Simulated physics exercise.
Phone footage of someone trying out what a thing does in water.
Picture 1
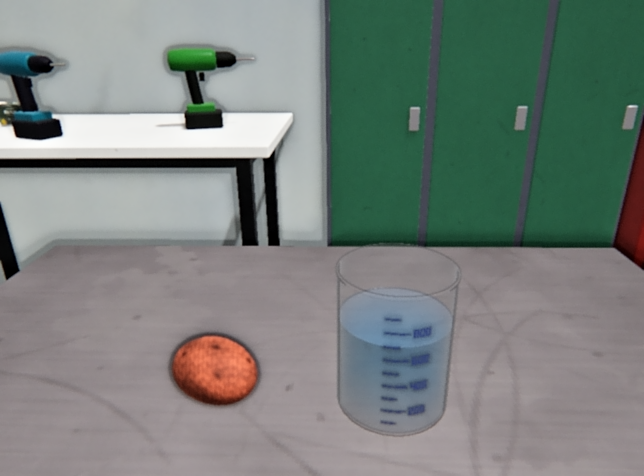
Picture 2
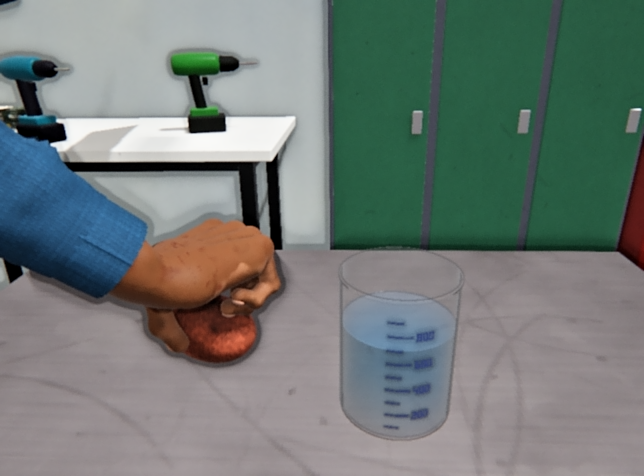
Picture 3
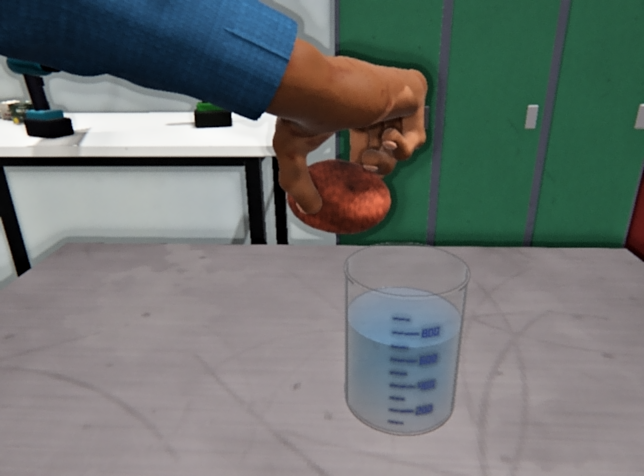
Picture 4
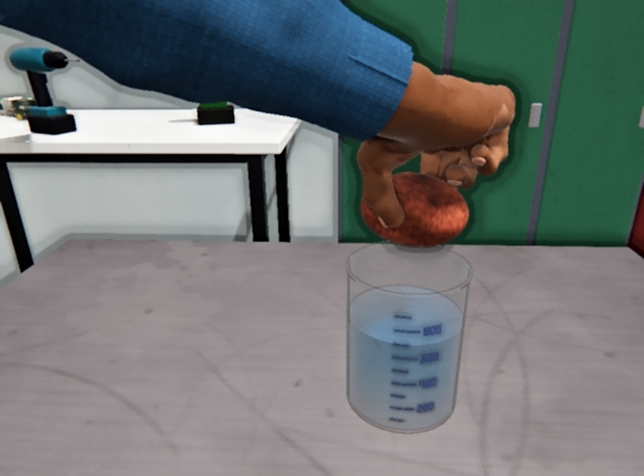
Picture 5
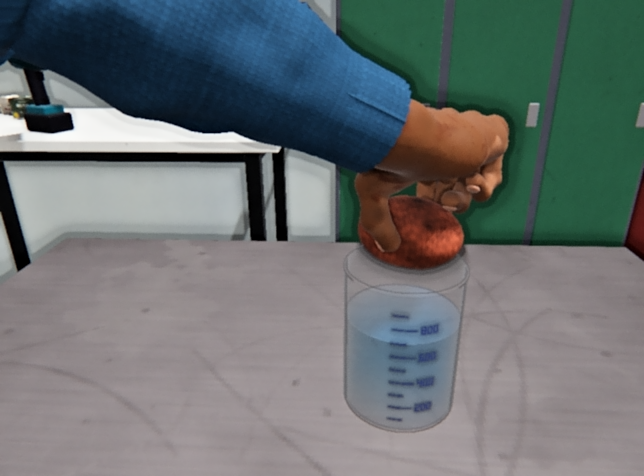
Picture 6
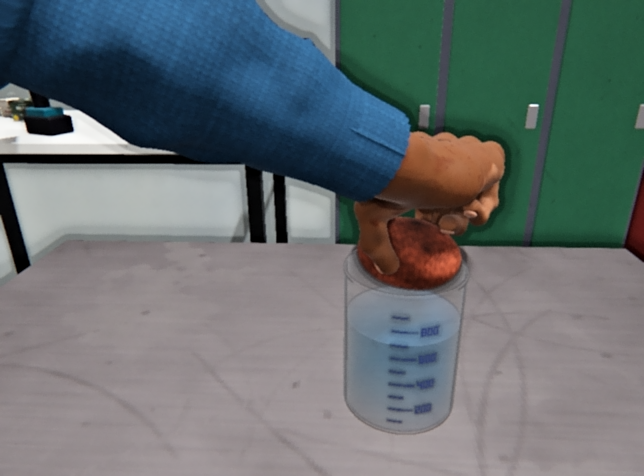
The video shows a hand in a blue sleeve picking up a reddish-brown potato from a gray tabletop, carrying it right above a clear beaker partly filled with bluish water, and lowering it to the beaker's rim.
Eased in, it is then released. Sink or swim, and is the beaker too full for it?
Object: Under; beaker: No spill.
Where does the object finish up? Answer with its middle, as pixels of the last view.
Around (399, 367).
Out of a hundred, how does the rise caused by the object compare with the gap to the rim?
50 per cent.
Shortly, the potato enters the water; the beaker is about three quarters full.
Then, the potato goes on down; the beaker is about three quarters full.
At the finish, the potato is at the bottom; the beaker is about three quarters full; no mess.
